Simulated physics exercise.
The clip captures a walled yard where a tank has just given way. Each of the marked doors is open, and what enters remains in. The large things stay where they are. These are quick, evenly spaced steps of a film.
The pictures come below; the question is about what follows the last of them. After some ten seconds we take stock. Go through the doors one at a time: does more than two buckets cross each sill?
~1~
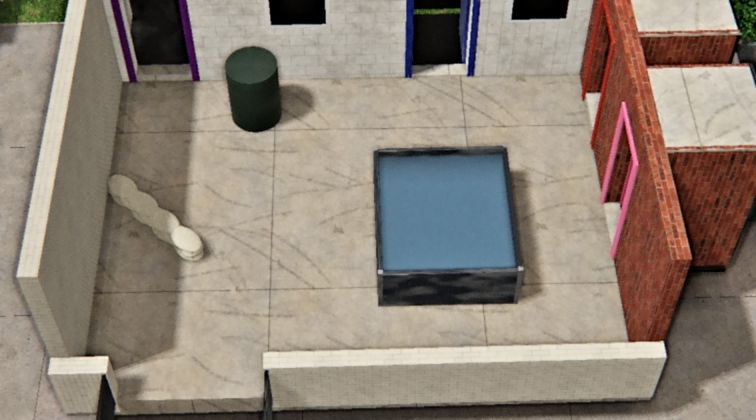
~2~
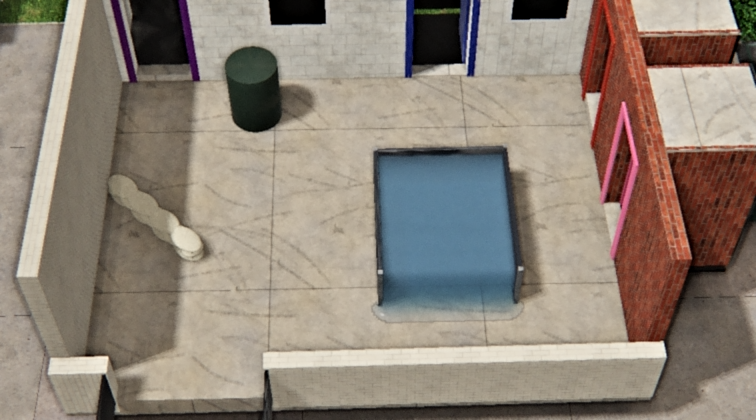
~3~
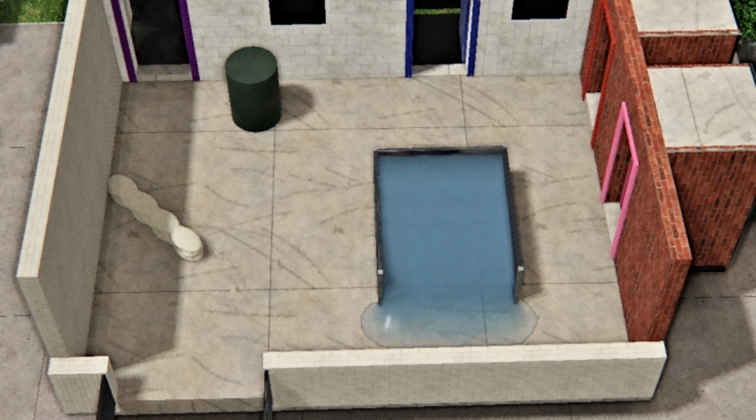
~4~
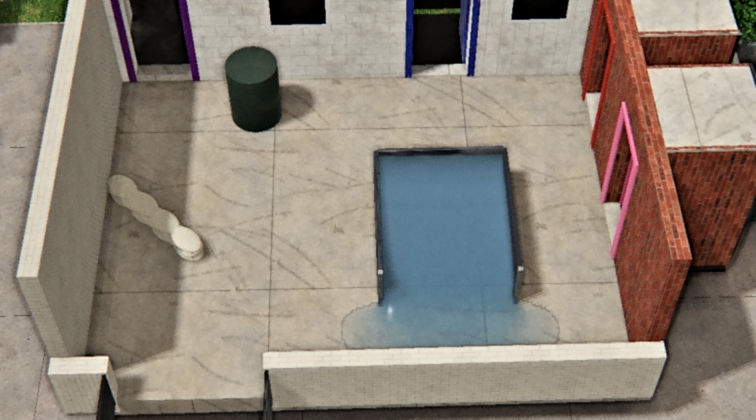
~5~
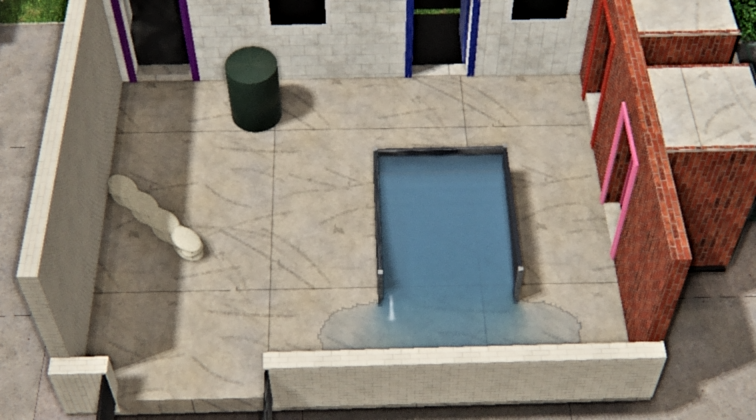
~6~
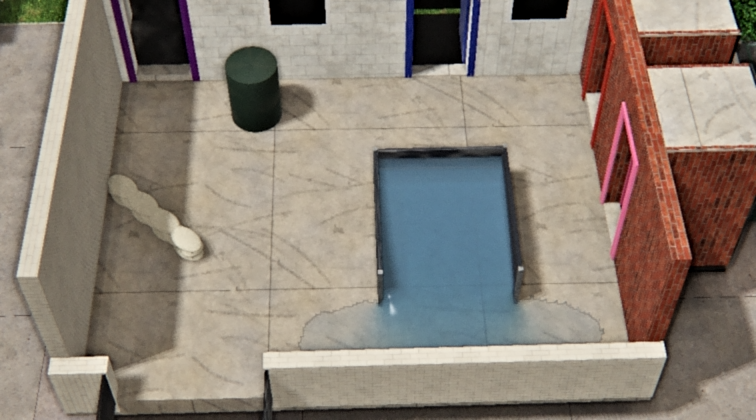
As I see it, the red door gets two buckets or less inside. The blue door gets more than two buckets inside. The pink door gets more than two buckets inside. The purple door gets two buckets or less inside.
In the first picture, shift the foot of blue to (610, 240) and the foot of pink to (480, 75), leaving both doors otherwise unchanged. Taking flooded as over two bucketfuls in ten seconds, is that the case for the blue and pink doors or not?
What happens next: The blue one overflows, and the pink one overflows.
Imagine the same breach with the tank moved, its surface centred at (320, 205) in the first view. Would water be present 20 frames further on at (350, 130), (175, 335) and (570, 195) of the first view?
Going through the three spots in turn: Stays untouched, gets wet, gets wet.
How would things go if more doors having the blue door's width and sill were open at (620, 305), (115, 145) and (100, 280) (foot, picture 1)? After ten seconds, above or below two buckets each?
Door by door: Ends up above, ends up below, ends up above.
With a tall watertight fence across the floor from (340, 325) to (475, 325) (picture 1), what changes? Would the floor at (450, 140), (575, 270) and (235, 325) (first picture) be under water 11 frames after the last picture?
In order: Untouched, soaked, soaked.
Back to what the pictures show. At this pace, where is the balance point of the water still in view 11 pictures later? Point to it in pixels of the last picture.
I'd say around (446, 309).
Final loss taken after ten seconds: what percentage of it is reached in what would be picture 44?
Close to 40 per cent, I'd say.
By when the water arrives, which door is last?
I'd go with the purple-painted one.
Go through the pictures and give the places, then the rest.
The open tank at (445, 211) is whole and still, in the first frame.
Water pours out at (448, 293) and has run to (380, 311), in the second frame.
Water pours out at (448, 293) and has run to (372, 333), in the third frame.
Water pours out at (448, 294) and has run to a hidden place, in the fourth frame.
Water pours out at (448, 295) and has run to a hidden place, in the fifth frame.
Water pours out at (448, 294) and has run to a hidden place, in the sixth frame.
A moment on, water covers 15 % of the floor; the red door not reached, the blue door not reached, the pink door not reached, the purple door not reached.
Next, water covers 35 % of the floor; the red door not reached, the blue door not reached, the pink door wet at the sill, nothing in, the purple door not reached.
Then, water covers 60 % of the floor; the red door wet at the sill, nothing in, the blue door not reached, the pink door under two buckets in, the purple door not reached.
Later, water covers 80 % of the floor; the red door wet at the sill, nothing in, the blue door over two buckets in, the pink door over two buckets in, the purple door wet at the sill, nothing in.
In the end, water covers 95 % of the floor; the red door wet at the sill, nothing in, the blue door over two buckets in, the pink door over two buckets in, the purple door wet at the sill, nothing in.
